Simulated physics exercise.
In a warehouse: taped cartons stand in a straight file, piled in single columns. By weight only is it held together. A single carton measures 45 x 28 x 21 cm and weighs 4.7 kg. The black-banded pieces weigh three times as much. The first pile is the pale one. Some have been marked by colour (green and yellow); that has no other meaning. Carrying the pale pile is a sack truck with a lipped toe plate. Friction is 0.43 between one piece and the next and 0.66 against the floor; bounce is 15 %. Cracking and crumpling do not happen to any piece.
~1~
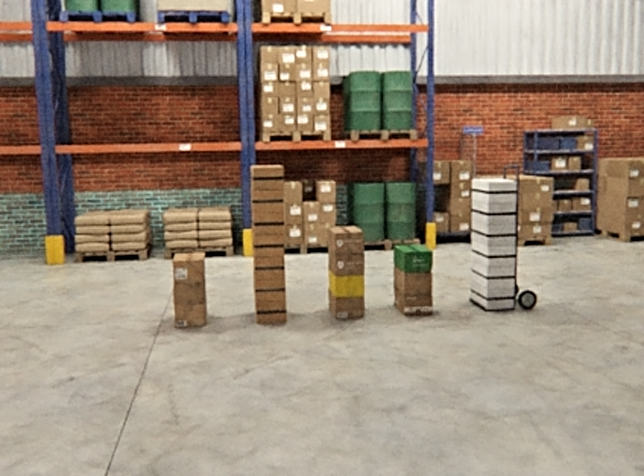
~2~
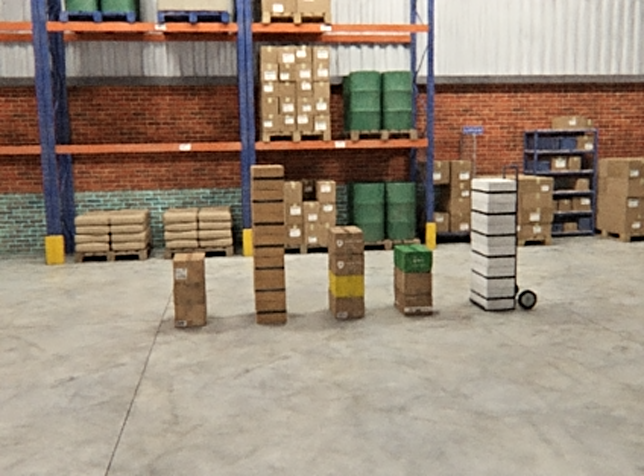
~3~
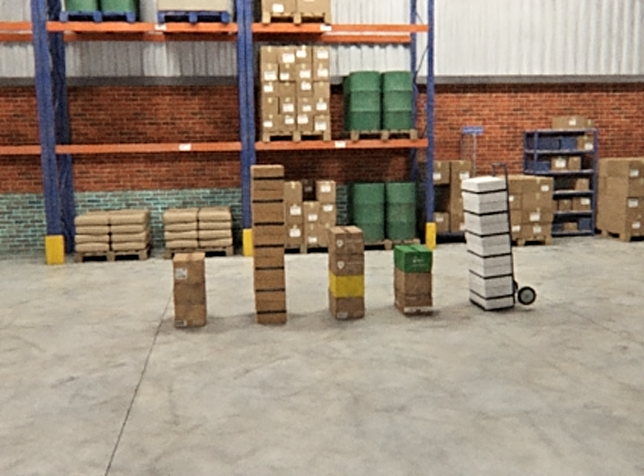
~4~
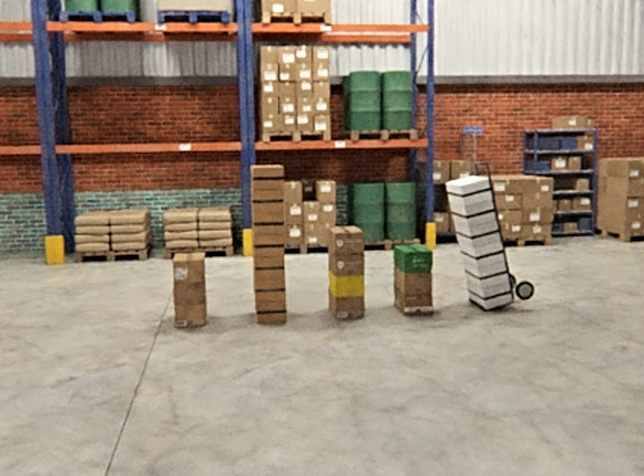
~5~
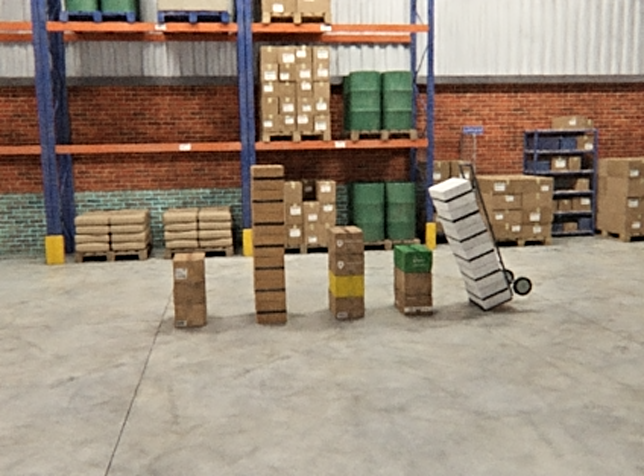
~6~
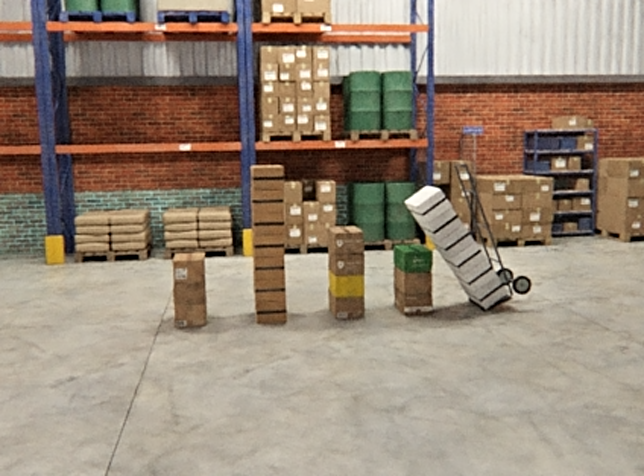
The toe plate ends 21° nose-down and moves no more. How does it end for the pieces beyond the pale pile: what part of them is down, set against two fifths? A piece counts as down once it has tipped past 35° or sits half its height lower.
Less than two fifths are down.
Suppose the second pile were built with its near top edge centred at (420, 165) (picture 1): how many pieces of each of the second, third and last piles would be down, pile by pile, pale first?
Second 6, third 4, last 2.
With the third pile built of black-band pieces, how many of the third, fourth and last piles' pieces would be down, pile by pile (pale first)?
Down per pile - third: 0, fourth: 0, last: 0.
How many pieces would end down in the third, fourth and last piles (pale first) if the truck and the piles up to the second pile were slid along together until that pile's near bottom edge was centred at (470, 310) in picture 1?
In that case third 0, fourth 0, last 0.
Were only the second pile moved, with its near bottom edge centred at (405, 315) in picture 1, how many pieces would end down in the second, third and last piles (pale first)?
Second 2; third 0; last 0.
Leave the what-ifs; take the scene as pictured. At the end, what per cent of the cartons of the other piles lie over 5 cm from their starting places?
The shifted ones make up 30 per cent.
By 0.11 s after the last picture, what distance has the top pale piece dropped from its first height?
20 cm.
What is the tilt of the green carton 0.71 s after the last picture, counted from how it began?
Angle from initial pose, roughly 25 deg - estimate.
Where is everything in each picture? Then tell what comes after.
In the first picture (each place is the centre of the face we see best), truck frame (517, 196) 0° forward; yellow carton (350, 287); green carton (419, 262); the others all in place.
In the second picture, truck frame (517, 195) 0° forward; green carton (419, 262).
In the third picture, truck frame (507, 193) 5° forward, top of the pale pile leaning 5°; green carton (419, 262); the others all in place.
In the fourth picture, truck frame (492, 192) 13° forward, top of the pale pile leaning 13°; yellow carton (350, 287); the others all in place.
In the fifth picture, truck frame (479, 192) 19° forward, top of the pale pile leaning 21°; green carton (419, 262); the others all in place.
In the sixth picture, truck frame (475, 192) 21° forward, top of the pale pile leaning 34°; green carton (419, 262); yellow carton (350, 287); the others all in place.
Then, 0.11 s later than the last frame, 6 of the pale pile down; none of the 17 other cartons down, 1 disturbed; green carton moved 23 mm.
Then, 0.31 s later than the last frame, 6 of the pale pile down; none of the 17 other cartons down, 3 disturbed; green carton moved 11 cm.
Then, 0.71 s later than the last frame, 6 of the pale pile down; none of the 17 other cartons down, 5 disturbed; green carton tilted 23°; yellow carton moved 6 cm.
When it is over, 6 of the pale pile down; 2 of the 17 other cartons down; green carton tilted 28°; yellow carton moved 6 cm. That is 12 per cent. In pixels of the last frame, middles, green carton near (380, 265), yellow carton near (340, 282).
